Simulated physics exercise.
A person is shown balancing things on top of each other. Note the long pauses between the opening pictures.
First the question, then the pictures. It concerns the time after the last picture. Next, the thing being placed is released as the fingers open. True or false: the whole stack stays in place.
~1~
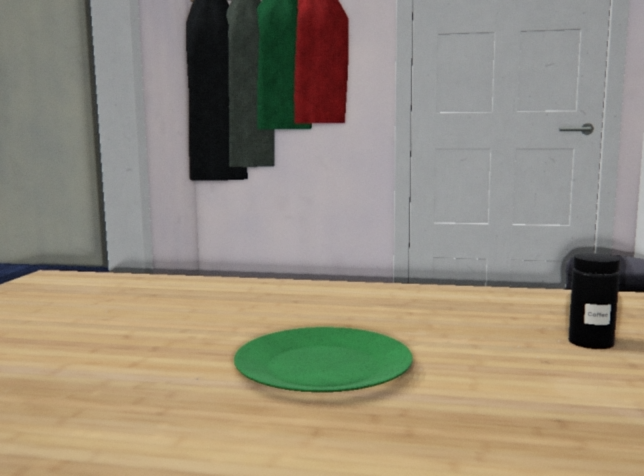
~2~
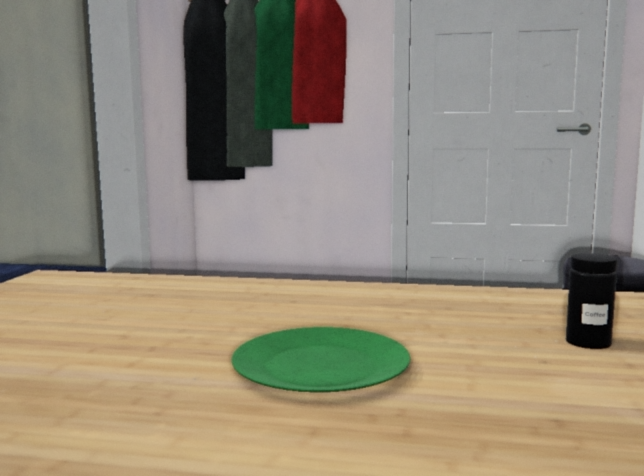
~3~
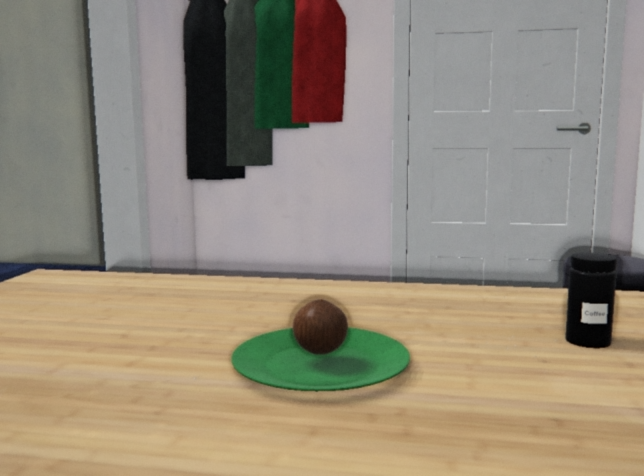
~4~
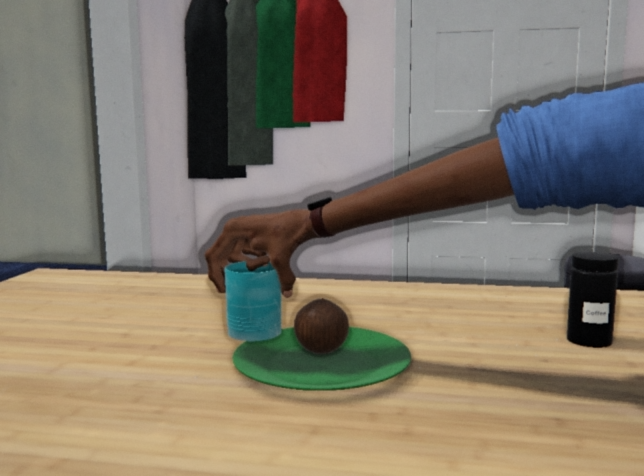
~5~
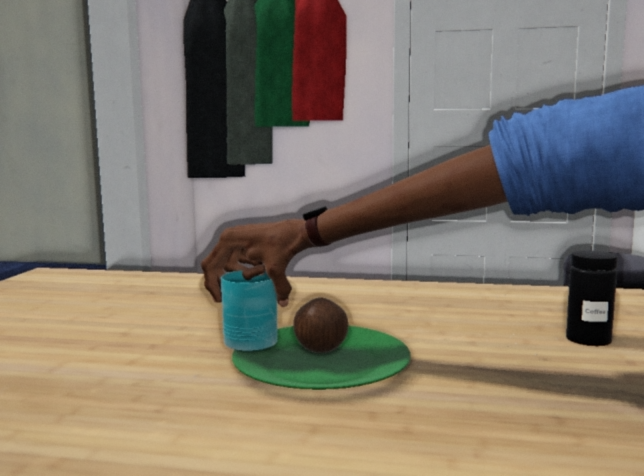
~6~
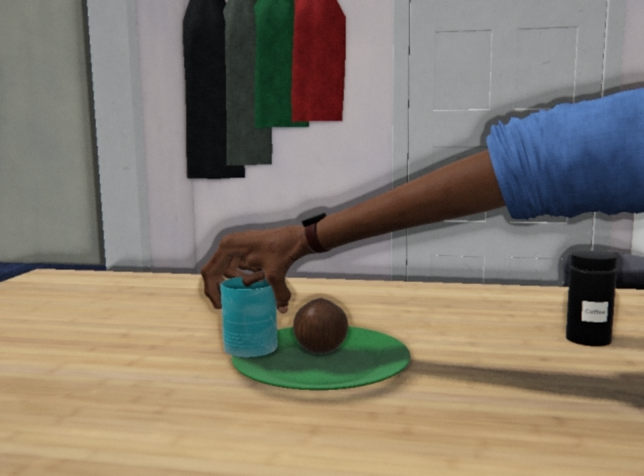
True.
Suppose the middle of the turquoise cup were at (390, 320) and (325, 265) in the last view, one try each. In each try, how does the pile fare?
The pile remains standing the first time and collapses the second time.
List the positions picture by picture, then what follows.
In the first frame, the last thing is not in view yet; green plate (323, 361).
In the second frame, the last thing is not in view yet; black jar (591, 300).
In the third frame, the last thing is not in view yet; brown onion (320, 326).
In the fourth frame, on its way; turquoise cup (254, 300); green plate (322, 359).
In the fifth frame, on its way; turquoise cup (250, 309); black jar (591, 298).
In the sixth frame, set down, still held; turquoise cup (250, 316); brown onion (321, 325).
Then, 0.20 s after the last picture, nothing has stirred.
Then, 0.50 s after the last picture, turquoise cup resting near (250, 316).
At rest, all 4 in place. Seen from the same camera at the end, turquoise cup near (250, 316). The pile keeps its balance.
